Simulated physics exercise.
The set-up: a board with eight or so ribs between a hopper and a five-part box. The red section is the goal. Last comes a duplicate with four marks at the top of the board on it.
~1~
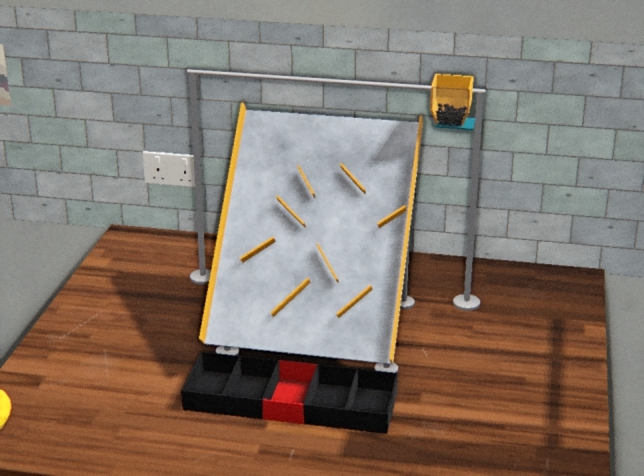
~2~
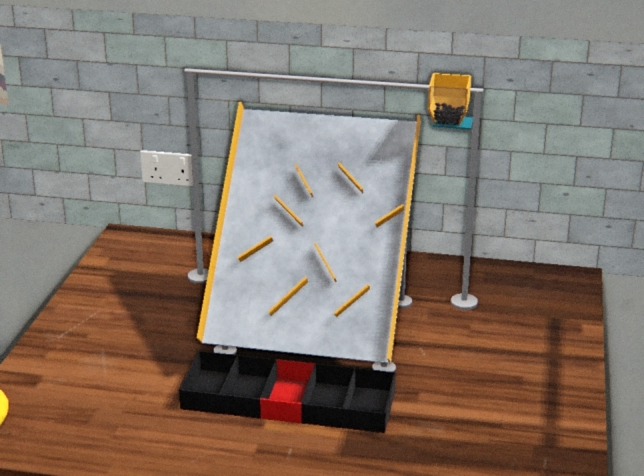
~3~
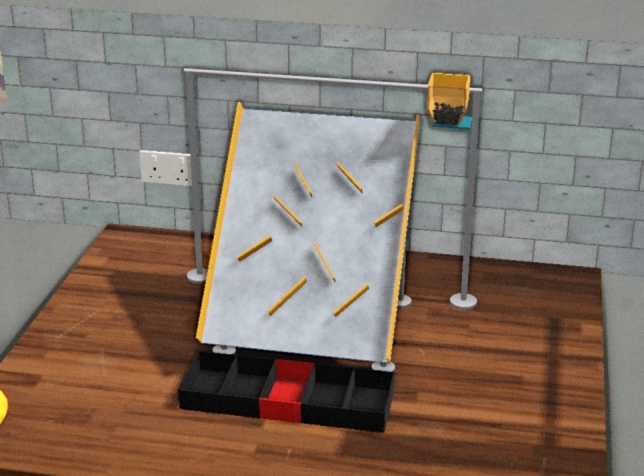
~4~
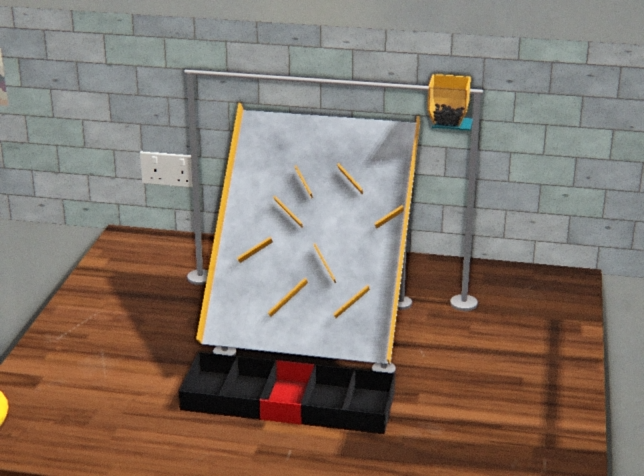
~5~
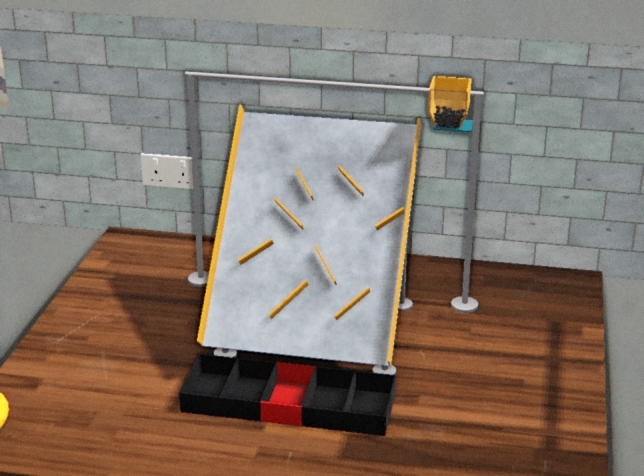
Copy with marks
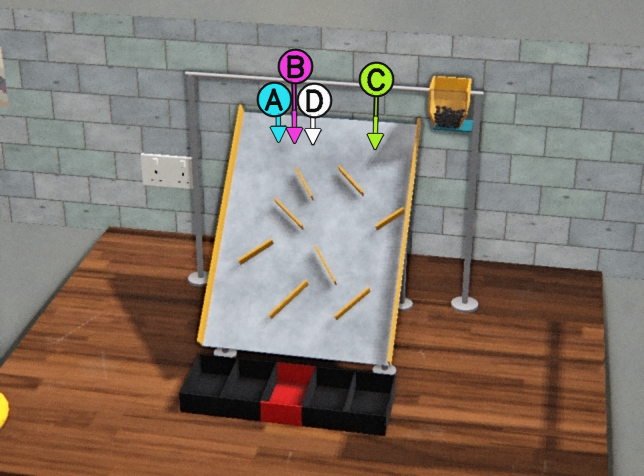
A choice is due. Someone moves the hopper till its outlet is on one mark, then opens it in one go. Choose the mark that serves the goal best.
C.
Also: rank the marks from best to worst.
The order is C, D, B, A.
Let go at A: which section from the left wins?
The first from the left.
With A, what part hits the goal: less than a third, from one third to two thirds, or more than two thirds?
It is less than a third.
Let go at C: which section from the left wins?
It is the third one.
On the marked copy, mark A meets the board at (278, 136); mark B meets the board at (294, 137); mark C meets the board at (375, 143); mark D meets the board at (312, 138).
With A, about a quarter in the red section, most in other sections.
With B, about half in the red section, about half in other sections.
With C, nearly all in the red section, a small part in other sections.
With D, most in the red section, about a quarter in other sections, a stray few held on the board.
